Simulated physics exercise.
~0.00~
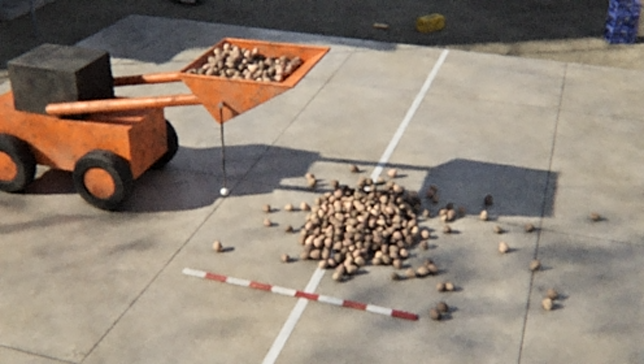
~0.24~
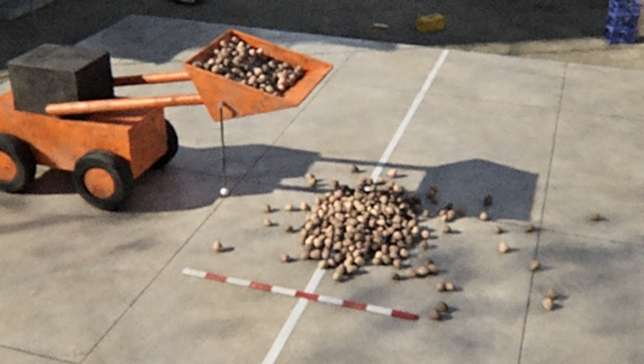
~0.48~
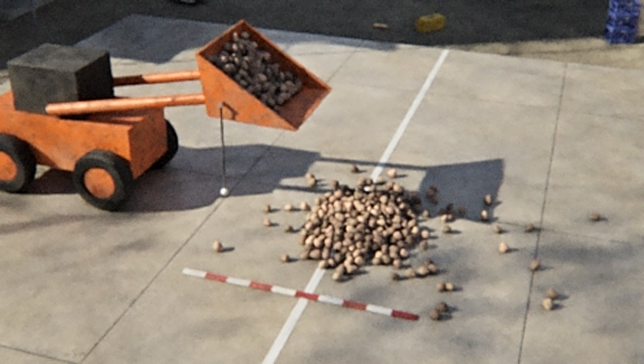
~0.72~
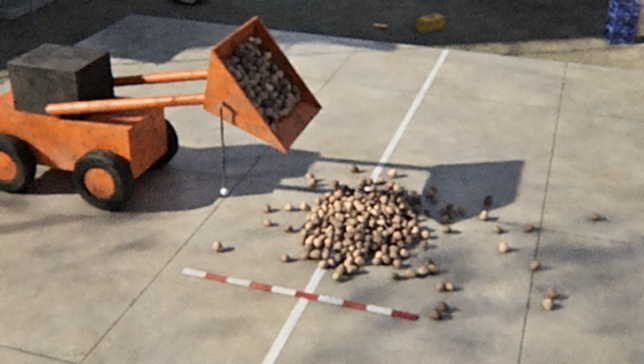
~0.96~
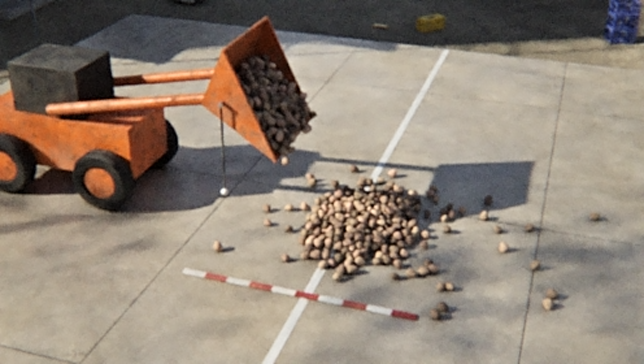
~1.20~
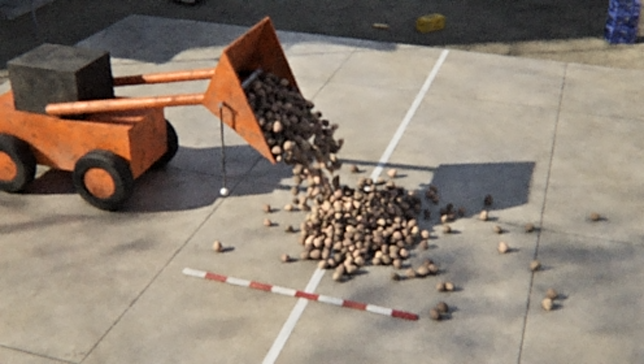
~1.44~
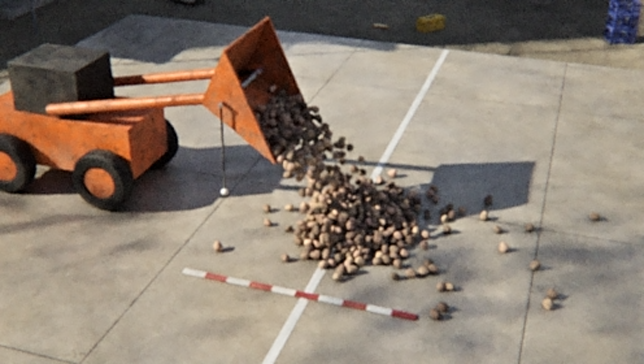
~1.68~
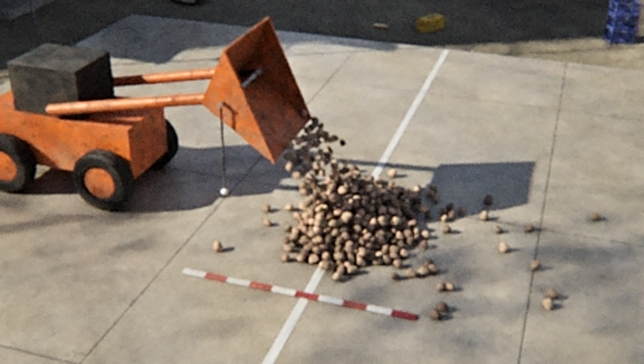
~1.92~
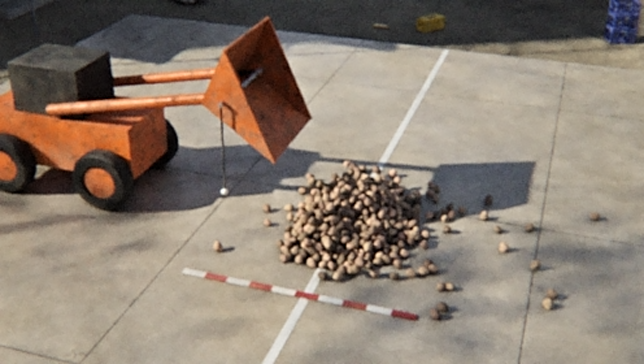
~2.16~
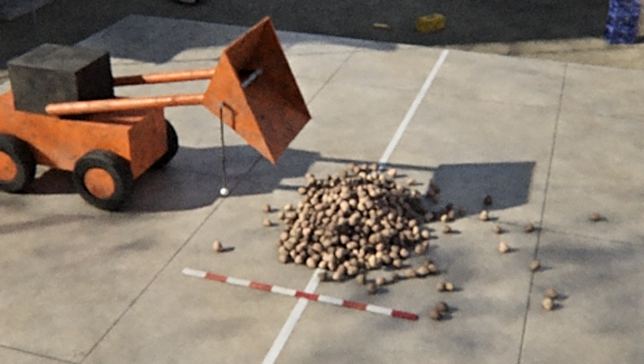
On a paved concrete yard, an orange loader with black wheels tipped its raised bucket of rounded stones down to the right, spilling them onto a pile lying across a white line, until the bucket hung empty above a larger heap.
